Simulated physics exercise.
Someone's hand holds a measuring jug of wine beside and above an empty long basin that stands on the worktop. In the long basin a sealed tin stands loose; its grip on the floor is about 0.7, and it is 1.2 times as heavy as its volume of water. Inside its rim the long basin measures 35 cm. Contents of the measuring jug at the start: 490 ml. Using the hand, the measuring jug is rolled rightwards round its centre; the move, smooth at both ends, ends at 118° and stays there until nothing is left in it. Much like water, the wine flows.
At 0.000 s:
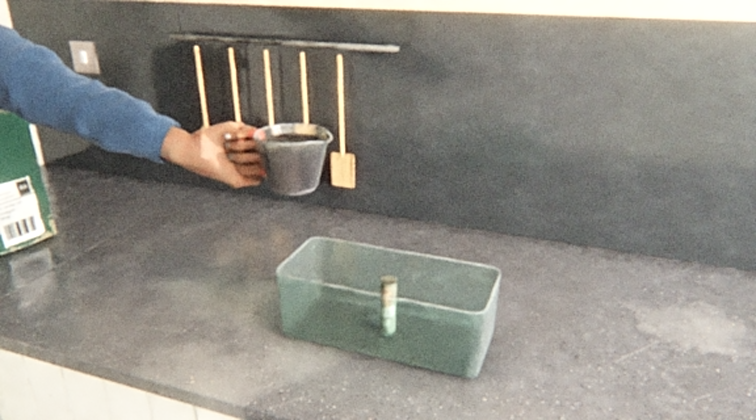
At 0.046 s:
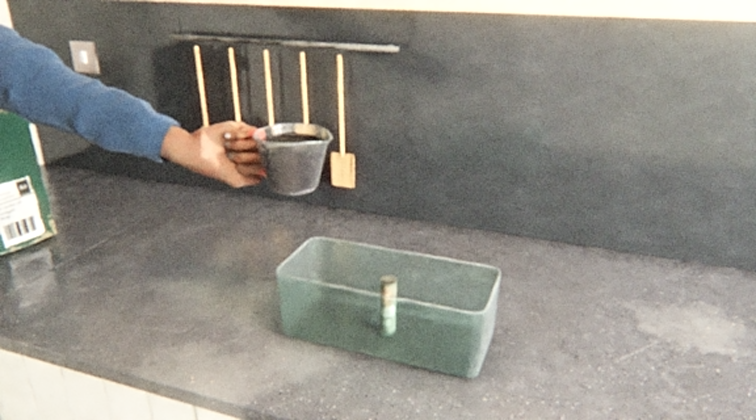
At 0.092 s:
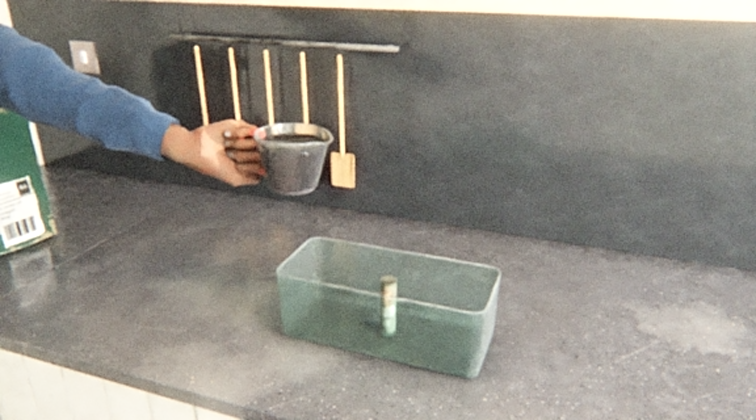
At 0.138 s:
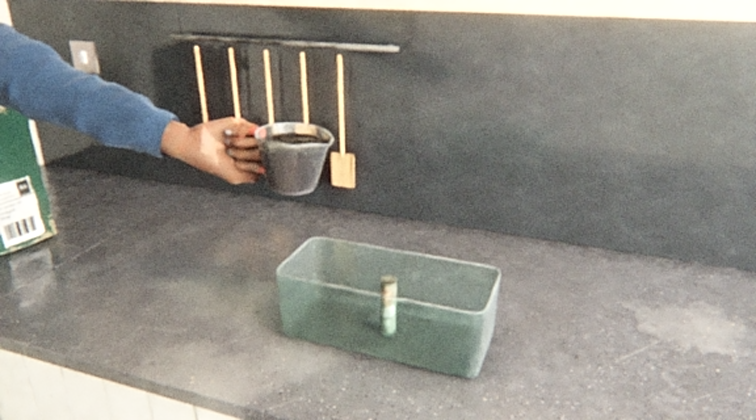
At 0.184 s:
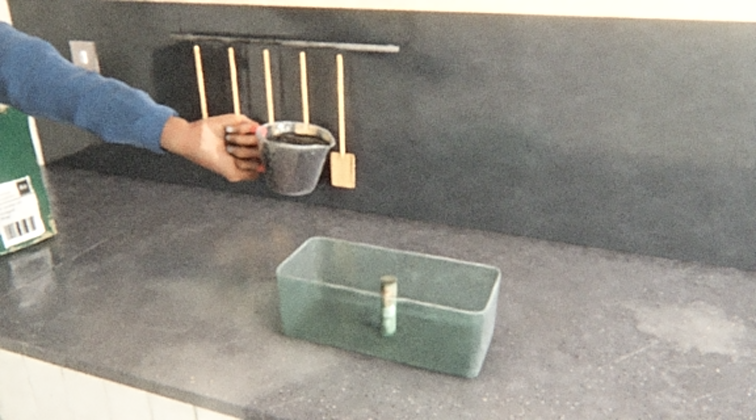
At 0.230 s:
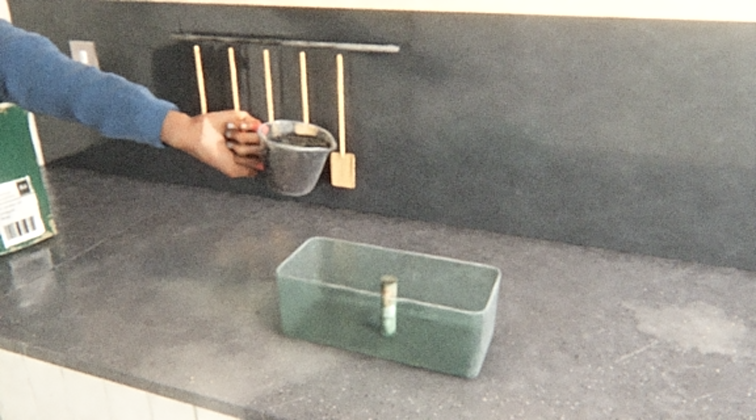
A hand holds a measuring jug above a long basin and tilts it slightly rightwards.
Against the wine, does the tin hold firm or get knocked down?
Looks to me like it can't hold out.
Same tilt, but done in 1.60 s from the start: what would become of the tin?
With that tilt, the tin tips.
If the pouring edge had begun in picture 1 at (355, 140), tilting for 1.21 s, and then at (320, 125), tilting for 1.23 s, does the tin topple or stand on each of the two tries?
First it tips over; then it stays on its base.
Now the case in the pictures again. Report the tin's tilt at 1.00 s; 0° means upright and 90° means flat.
About 30 degrees.
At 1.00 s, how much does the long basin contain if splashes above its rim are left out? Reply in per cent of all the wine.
The share is close to 86 percent.
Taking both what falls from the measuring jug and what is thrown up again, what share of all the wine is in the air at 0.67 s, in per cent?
Estimate: Some 30 % of the total.
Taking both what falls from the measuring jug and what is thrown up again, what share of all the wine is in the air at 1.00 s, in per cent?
Roughly 10 %.
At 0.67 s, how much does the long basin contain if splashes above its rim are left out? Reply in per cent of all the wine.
12 %, give or take.
After 0.67 s the tilt is 70° and 58 per cent is still to pour; the tin stands where it began.
After 1.00 s the tilt is 109° and 3 per cent is still to pour; the tin leans 28°.
After 1.34 s the tilt is 118° and 0 per cent is still to pour; the tin lies on its side.
After 1.71 s the tilt is 118° and 0 per cent is still to pour; the tin lies on its side.
In the end the tin lies on its side.
